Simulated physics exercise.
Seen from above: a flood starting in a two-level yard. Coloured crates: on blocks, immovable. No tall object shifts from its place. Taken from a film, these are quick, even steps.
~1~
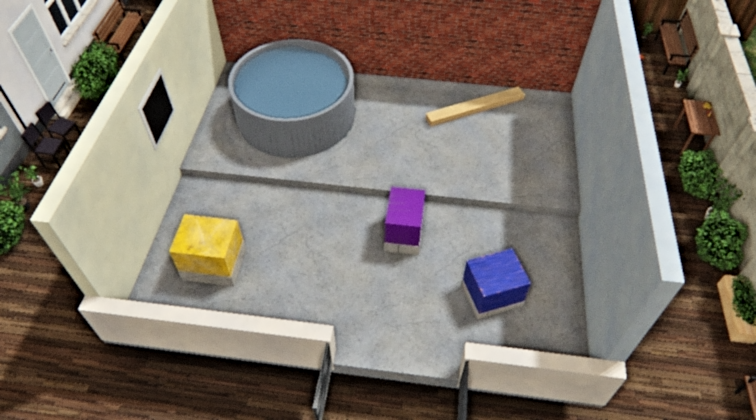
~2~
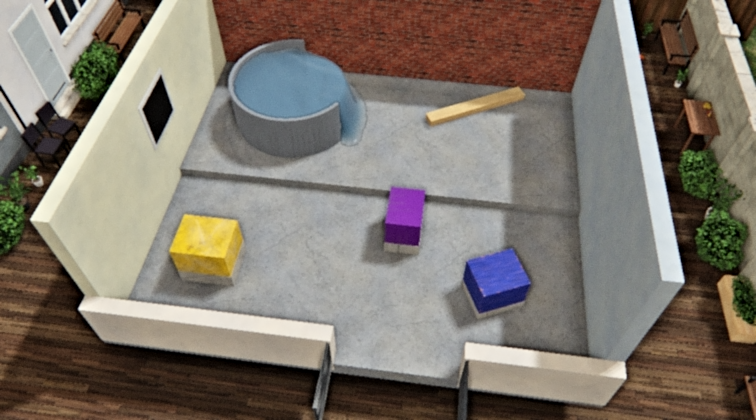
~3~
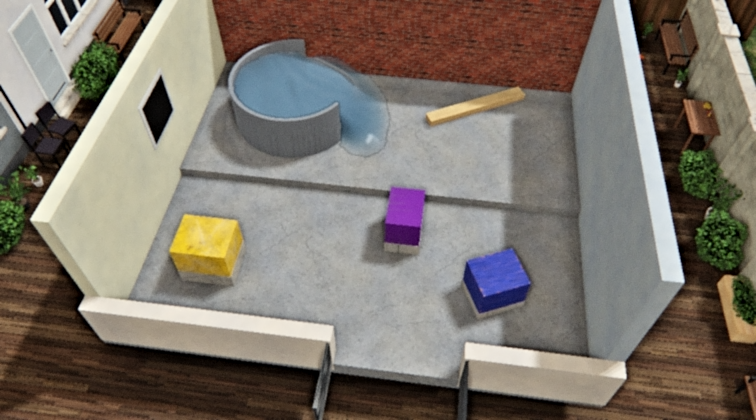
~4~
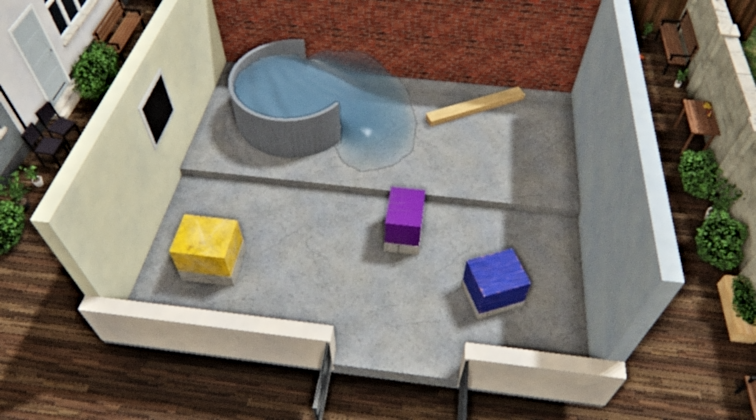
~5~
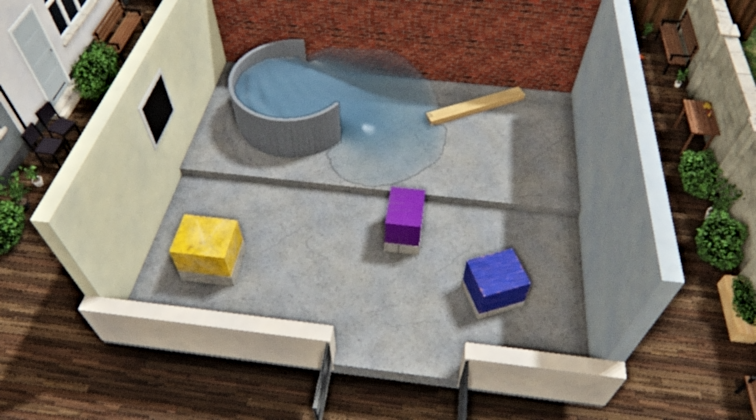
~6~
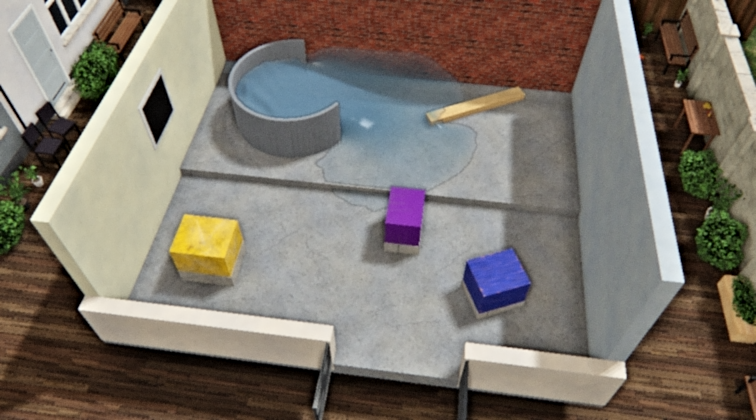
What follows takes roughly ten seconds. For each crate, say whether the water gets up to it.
The blue crate comes through with water on it, the yellow crate comes through untouched, the purple crate comes through untouched.
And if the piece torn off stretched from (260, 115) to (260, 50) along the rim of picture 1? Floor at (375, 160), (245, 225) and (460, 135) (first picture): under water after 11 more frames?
So it's nothing at the first, liquid at the second and nothing at the third.
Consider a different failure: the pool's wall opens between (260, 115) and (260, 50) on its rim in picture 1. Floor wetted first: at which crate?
My pick is the yellow crate.
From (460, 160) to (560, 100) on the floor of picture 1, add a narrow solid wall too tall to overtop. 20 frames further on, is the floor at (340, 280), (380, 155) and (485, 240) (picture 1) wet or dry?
The first point comes out unwetted, the next inundated, the last inundated.
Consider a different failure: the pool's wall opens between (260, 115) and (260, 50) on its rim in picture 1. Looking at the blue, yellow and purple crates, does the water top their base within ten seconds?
Going crate by crate, the blue one is caught, then the yellow one is caught, then the purple one stays out of reach.
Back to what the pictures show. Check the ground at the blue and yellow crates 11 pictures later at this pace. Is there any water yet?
My answer: Blue got wet and yellow stays dry.
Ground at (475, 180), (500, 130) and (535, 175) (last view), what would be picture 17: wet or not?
Status per point, in sequence: Waterlogged, then waterlogged, then waterlogged.
A moment on, water covers 40 % of the floor; the blue crate not reached, the yellow crate not reached, the purple crate water round its plinth.
Next, water covers 45 % of the floor; the blue crate water round its plinth, the yellow crate not reached, the purple crate water round its plinth.
Then, water covers 60 % of the floor; the blue crate water round its plinth, the yellow crate not reached, the purple crate water round its plinth.
Later, water covers 90 % of the floor; the blue crate water round its plinth, the yellow crate water round its plinth, the purple crate water round its plinth.
In the end, water covers 95 % of the floor; the blue crate was topped, the yellow crate stayed above the water, the purple crate stayed above the water.
